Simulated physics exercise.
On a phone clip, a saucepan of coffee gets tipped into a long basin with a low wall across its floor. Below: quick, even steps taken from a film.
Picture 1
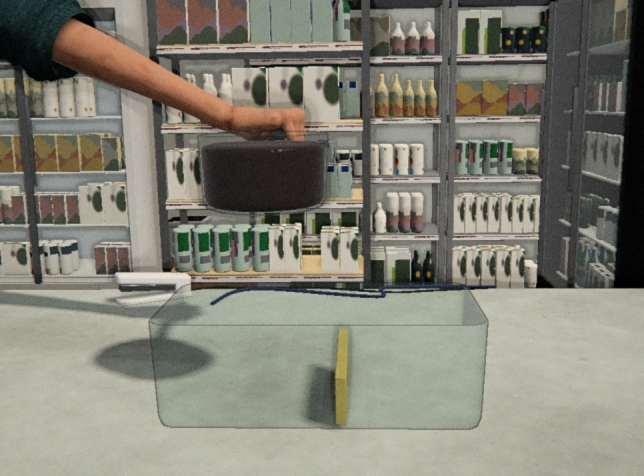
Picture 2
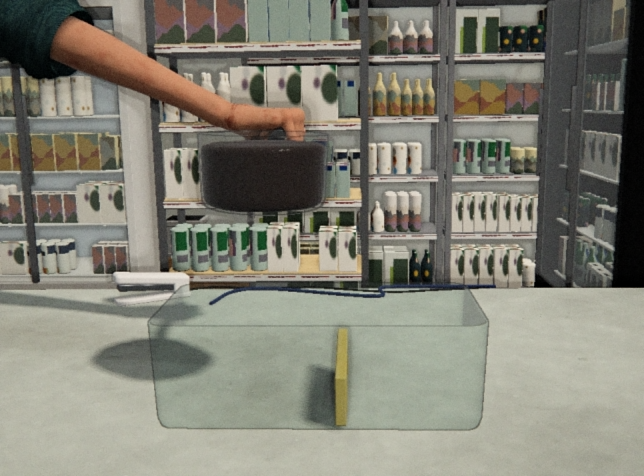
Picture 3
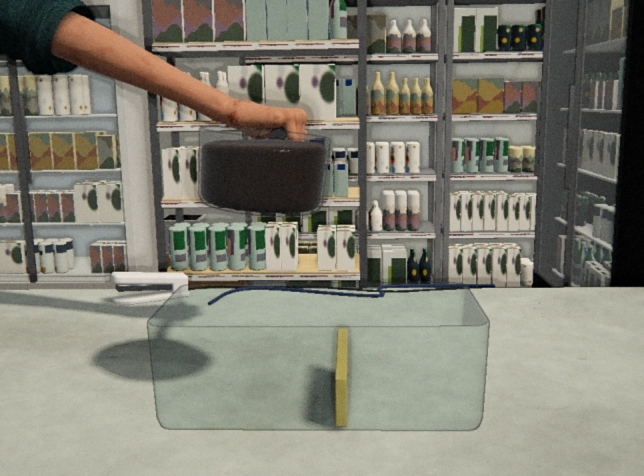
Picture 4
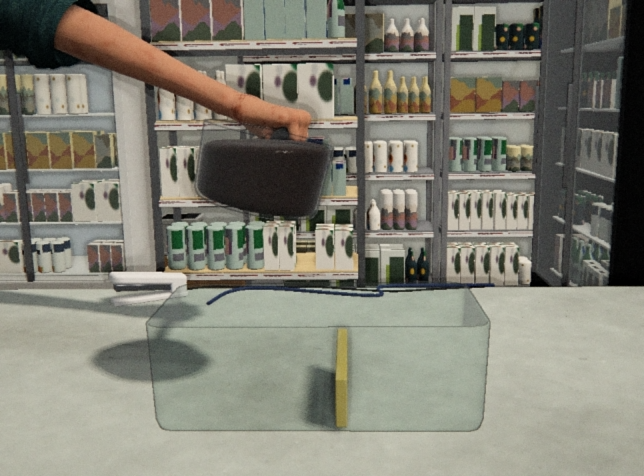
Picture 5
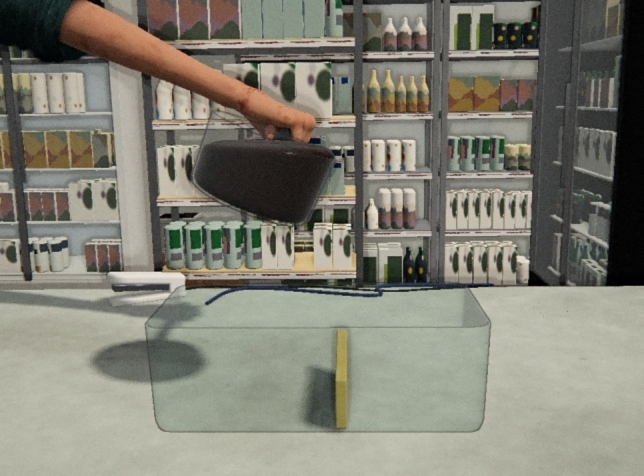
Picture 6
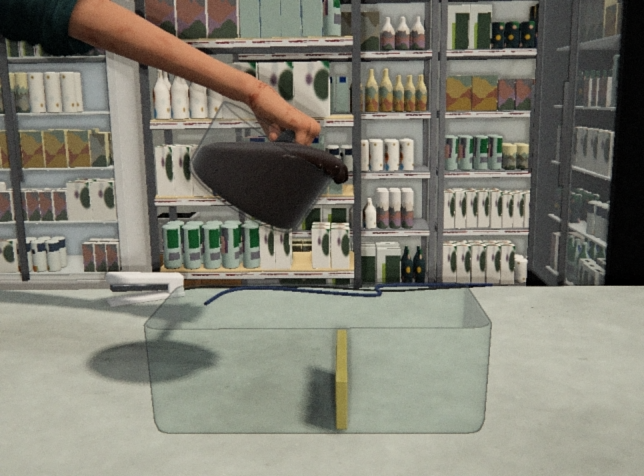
A hand tilts a dark saucepan steadily to the right above a clear long basin.
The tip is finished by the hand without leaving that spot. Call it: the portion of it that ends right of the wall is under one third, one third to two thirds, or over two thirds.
Over two thirds.
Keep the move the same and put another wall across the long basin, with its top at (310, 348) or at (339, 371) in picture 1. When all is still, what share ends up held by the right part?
Try 1: About 95 percent; try 2: About 75 percent.
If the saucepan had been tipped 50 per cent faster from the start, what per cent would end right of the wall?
Roughly 70 per cent ends up there.
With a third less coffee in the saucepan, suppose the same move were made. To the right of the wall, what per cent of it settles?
75 per cent.
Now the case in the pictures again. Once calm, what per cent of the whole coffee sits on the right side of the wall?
About 80 per cent.
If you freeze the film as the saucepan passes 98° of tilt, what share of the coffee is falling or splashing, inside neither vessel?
Near 40 parts in a hundred.
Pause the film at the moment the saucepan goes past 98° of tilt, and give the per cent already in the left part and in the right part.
About 0 % left and about 35 % right.
A moment on, the tilt is 98° and 25 per cent is still to pour, 0 is left of the wall and 33 right of it.
Next, the tilt is 113° and 3 per cent is still to pour, 10 is left of the wall and 78 right of it.
Then the tilt is 113° and 0 per cent is still to pour, 16 is left of the wall and 81 right of it.
Later the tilt is 113° and 0 per cent is still to pour, 17 is left of the wall and 81 right of it.
In the end 17 per cent lies left of the wall, 81 right of it and 2 outside.
